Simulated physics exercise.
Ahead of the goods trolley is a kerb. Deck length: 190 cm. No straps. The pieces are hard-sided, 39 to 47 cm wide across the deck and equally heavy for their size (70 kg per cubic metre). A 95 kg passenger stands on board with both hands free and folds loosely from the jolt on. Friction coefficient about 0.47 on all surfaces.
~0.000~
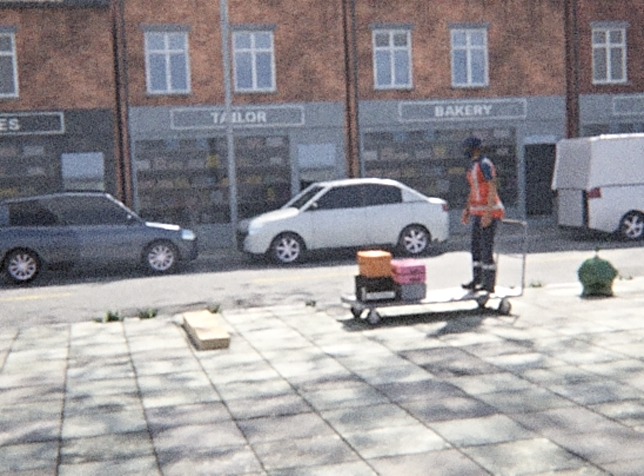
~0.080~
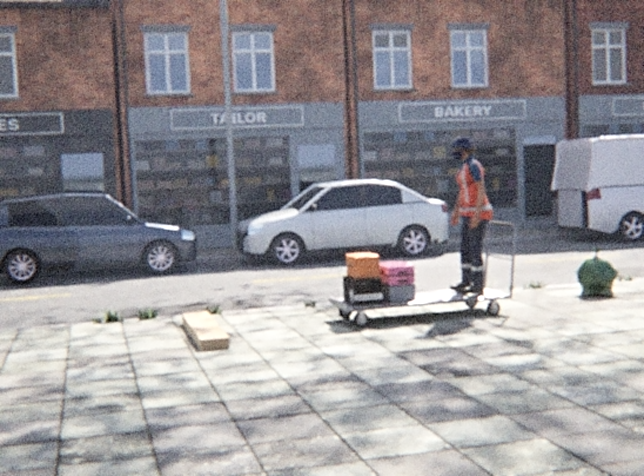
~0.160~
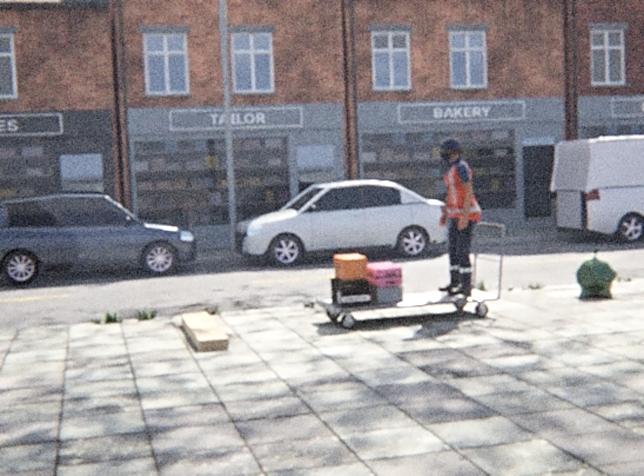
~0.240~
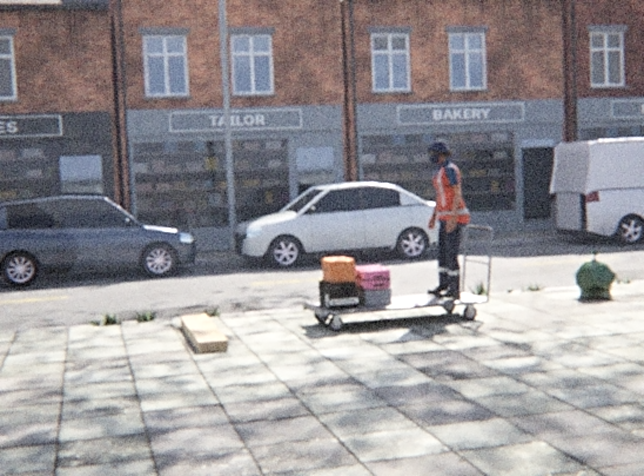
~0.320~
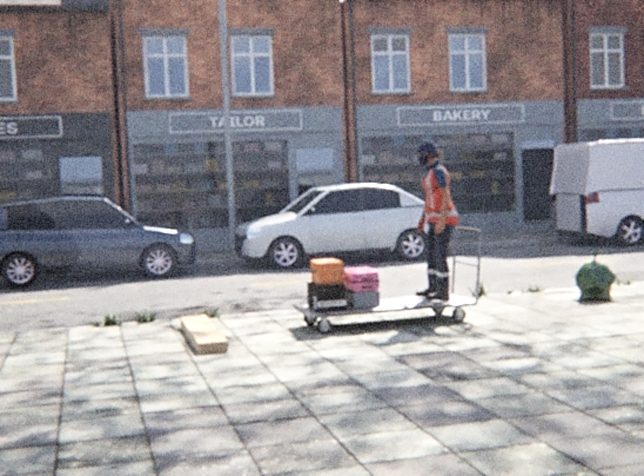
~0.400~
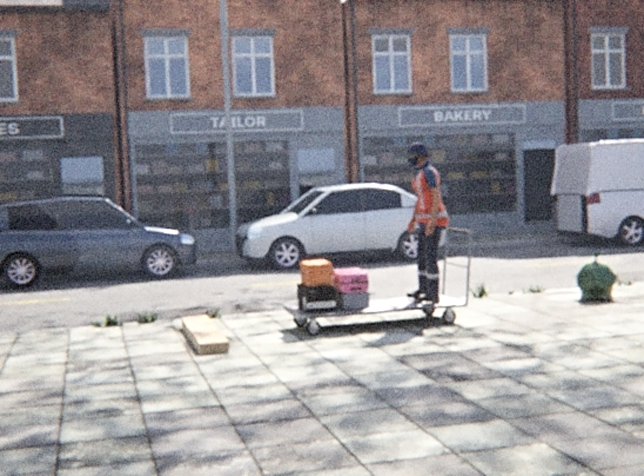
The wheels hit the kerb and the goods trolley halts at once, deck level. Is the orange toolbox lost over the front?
At this pace the orange toolbox comes off.
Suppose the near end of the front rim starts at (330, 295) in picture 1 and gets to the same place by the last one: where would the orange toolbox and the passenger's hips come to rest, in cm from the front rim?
In that case orange 10 behind, hips 130 behind.
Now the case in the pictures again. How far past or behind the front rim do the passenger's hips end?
Some 130 cm behind it.
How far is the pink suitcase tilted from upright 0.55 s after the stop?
It is tilted some 0°.
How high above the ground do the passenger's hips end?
Roughly 60 cm above it.
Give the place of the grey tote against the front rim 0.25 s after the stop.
Some 50 cm behind it.
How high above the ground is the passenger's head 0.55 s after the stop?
About 90 cm.
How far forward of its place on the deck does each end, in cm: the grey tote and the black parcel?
Forward: Grey 20, black 10.
Impact comes at 0.95 s.
After 1.50 s the orange toolbox is 29 cm past the rim, tilted 65°, near (181, 319) in the last picture's view.
After 1.95 s the orange toolbox is 67 cm past the rim, tilted 180°, near (146, 333) in the last picture's view.
When all is still (4.4 s), past the rim, orange toolbox; behind it, pink suitcase, grey tote, black parcel and the passenger's hips.
